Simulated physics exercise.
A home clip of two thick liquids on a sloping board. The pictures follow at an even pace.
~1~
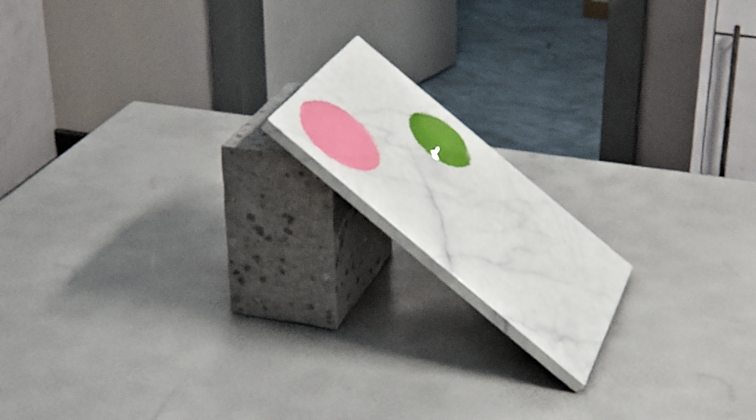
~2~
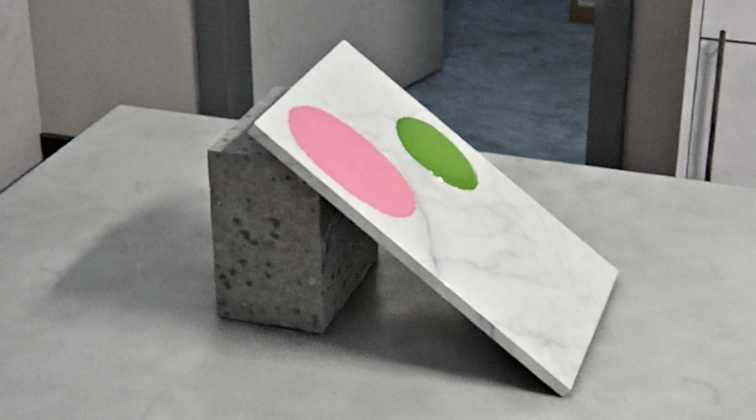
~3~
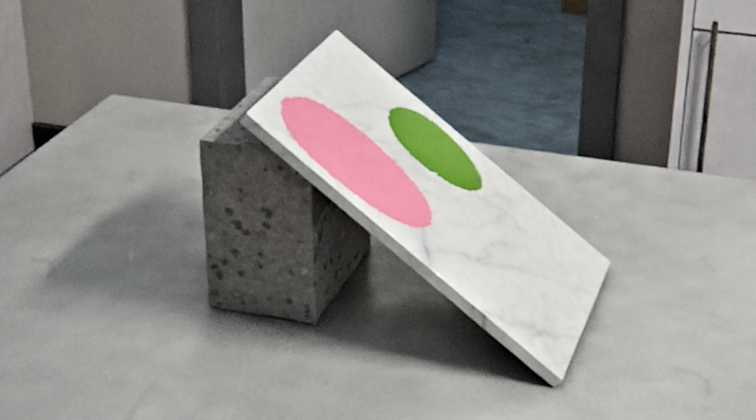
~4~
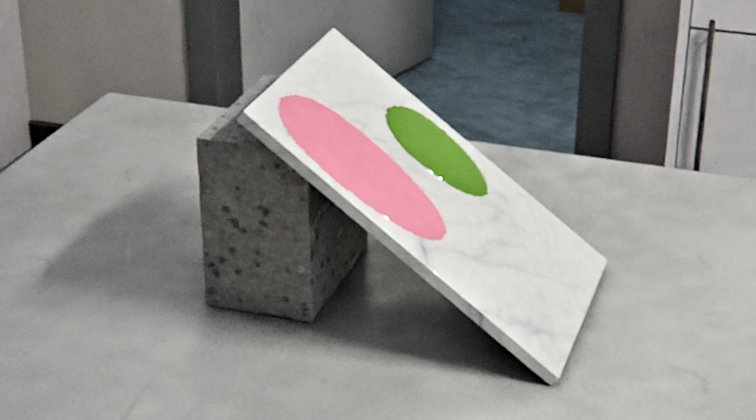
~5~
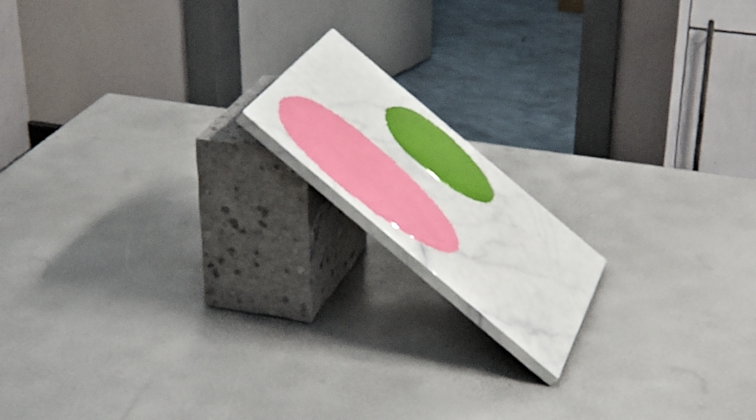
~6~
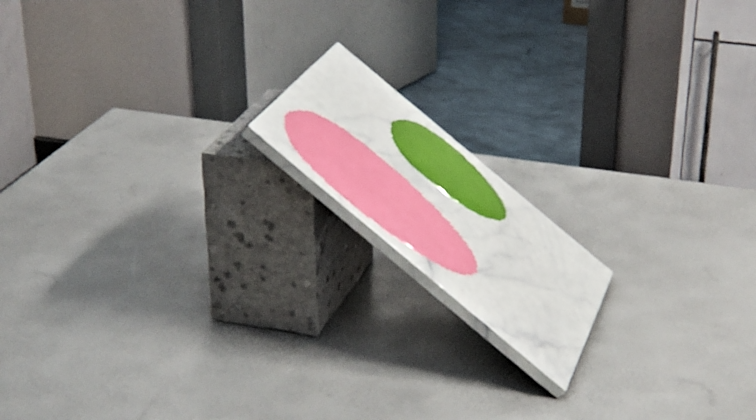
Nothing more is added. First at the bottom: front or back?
The front one gets there first.
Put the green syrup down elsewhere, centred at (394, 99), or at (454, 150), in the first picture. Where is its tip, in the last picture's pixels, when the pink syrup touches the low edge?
At about (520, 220), and at (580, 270).
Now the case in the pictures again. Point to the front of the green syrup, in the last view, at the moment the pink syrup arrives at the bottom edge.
Around (554, 255).
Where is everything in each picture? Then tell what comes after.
In the first frame, tip of the pink syrup a quarter of the way down; tip of the green syrup (459, 154) half way down.
In the second frame, tip of the pink syrup (406, 204) half way down; tip of the green syrup half way down.
In the third frame, tip of the pink syrup half way down; tip of the green syrup (472, 177) half way down.
In the fourth frame, tip of the pink syrup (435, 226) half way down; tip of the green syrup half way down.
In the fifth frame, tip of the pink syrup half way down; tip of the green syrup (486, 192) three quarters of the way down.
In the sixth frame, tip of the pink syrup (468, 263) three quarters of the way down; tip of the green syrup three quarters of the way down.
Next, the pink syrup is three quarters of the way down; the green syrup is three quarters of the way down.
After that, the pink syrup is close to the edge; the green syrup is three quarters of the way down.
Finally, the pink syrup is at the low edge; the green syrup is three quarters of the way down.
